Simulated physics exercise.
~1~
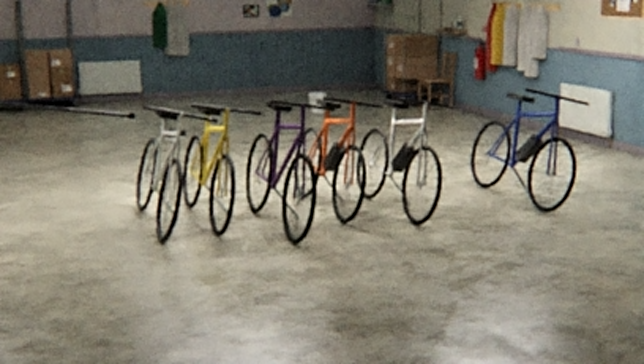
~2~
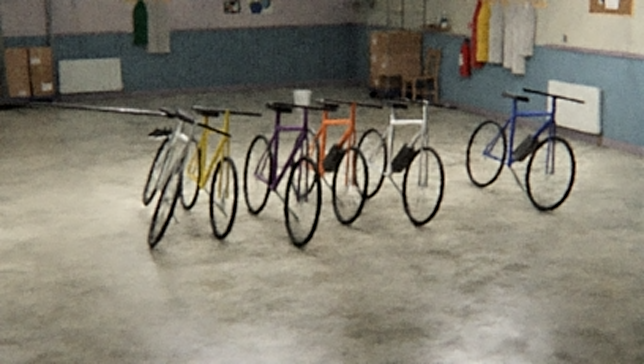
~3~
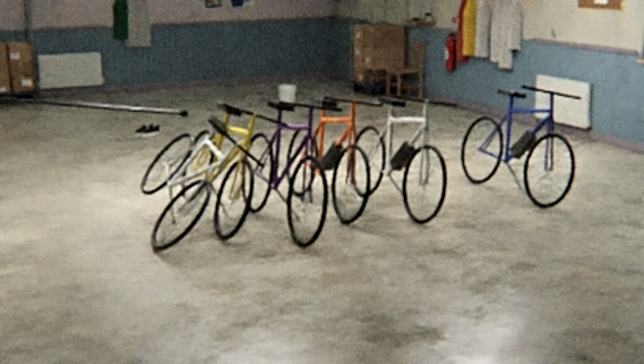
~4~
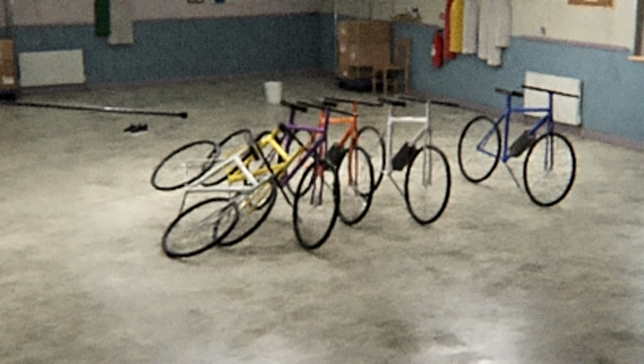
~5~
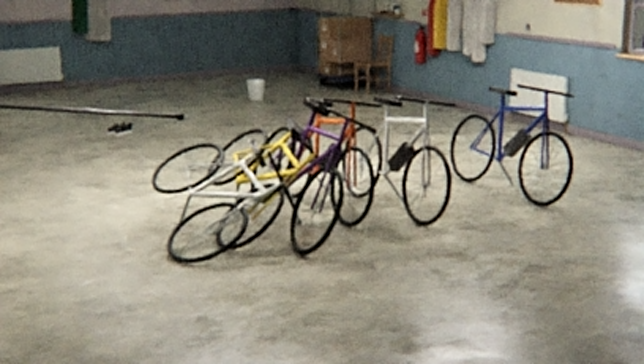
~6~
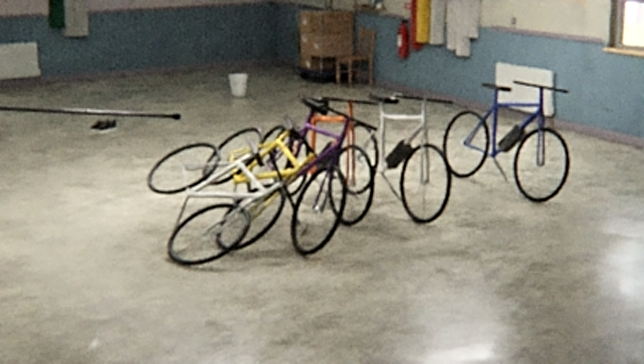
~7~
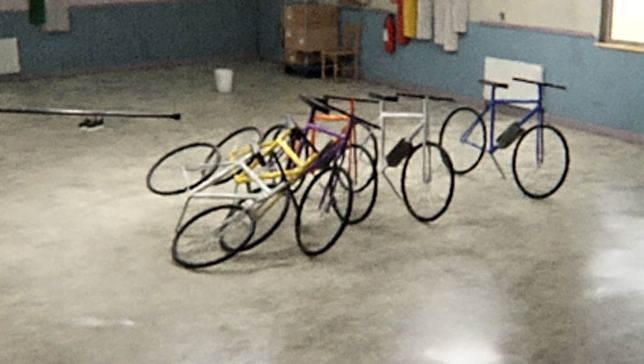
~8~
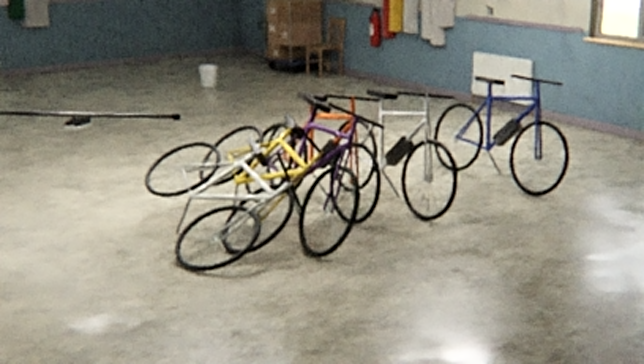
Six bicycles stood in a row on a bare floor when a pole nudged the silver one at the left, which toppled right into the yellow one, and that leaned onto the purple one, which tilted slightly, leaving the other three upright.
